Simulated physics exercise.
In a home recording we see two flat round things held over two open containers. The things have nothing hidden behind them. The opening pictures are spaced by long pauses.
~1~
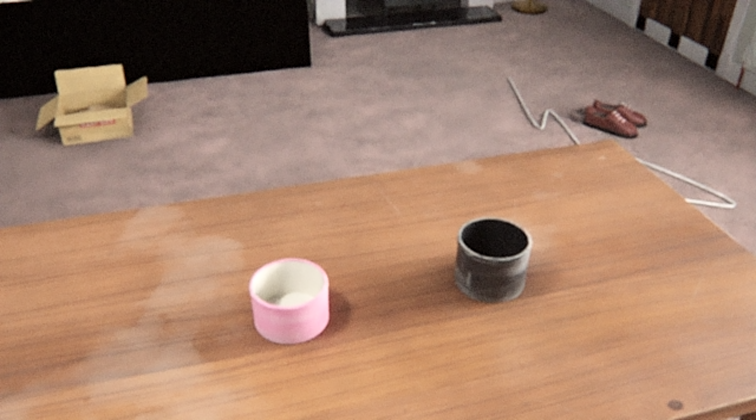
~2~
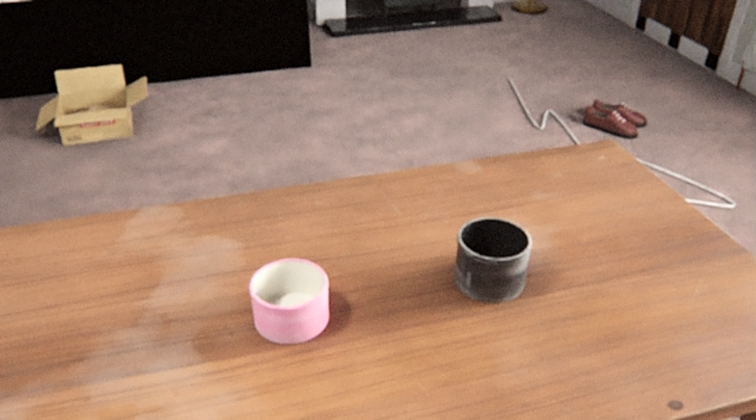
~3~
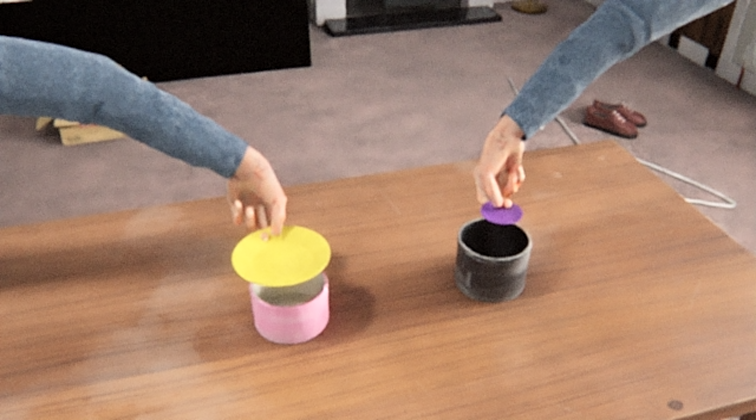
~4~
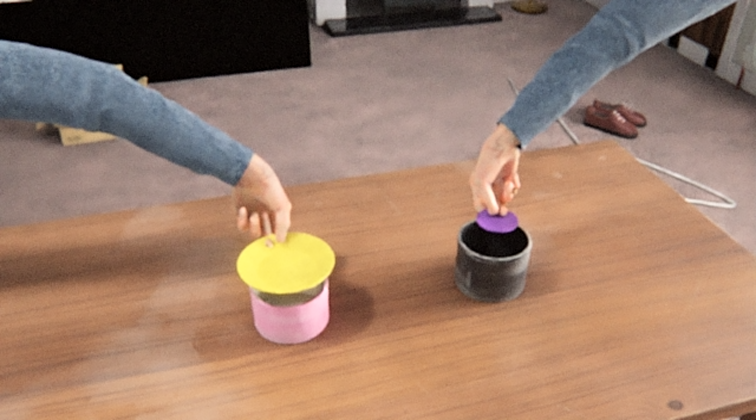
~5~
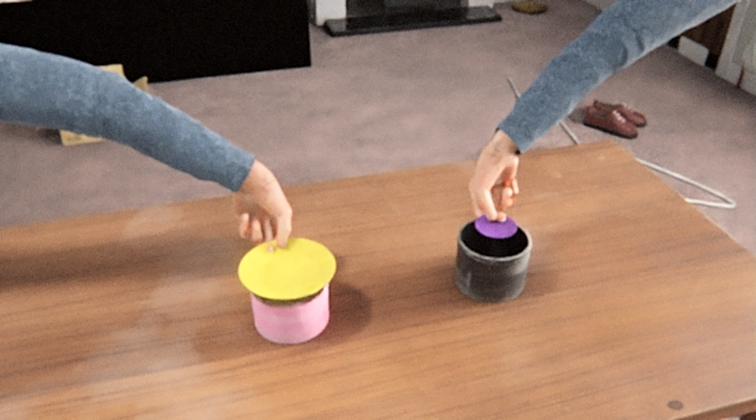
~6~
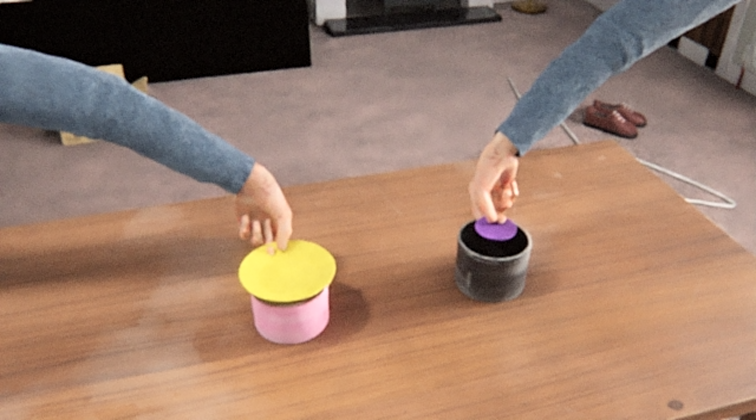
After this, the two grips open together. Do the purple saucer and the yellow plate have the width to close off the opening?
The purple saucer does not, and drops in. The yellow plate closes it off.
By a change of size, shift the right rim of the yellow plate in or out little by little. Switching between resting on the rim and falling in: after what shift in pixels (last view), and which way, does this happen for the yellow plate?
Something like 12 pixels, heading left.
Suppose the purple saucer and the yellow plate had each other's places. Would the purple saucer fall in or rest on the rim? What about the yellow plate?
Swapped, the purple saucer slides in and the yellow plate is held up.
Then, 0.14 s later than the last frame, purple saucer shifted about its own width near (493, 252); yellow plate sitting on the rim near (288, 278).
When it is over, the purple saucer slips past the rim, near (490, 275); the yellow plate works as a lid, near (288, 278).
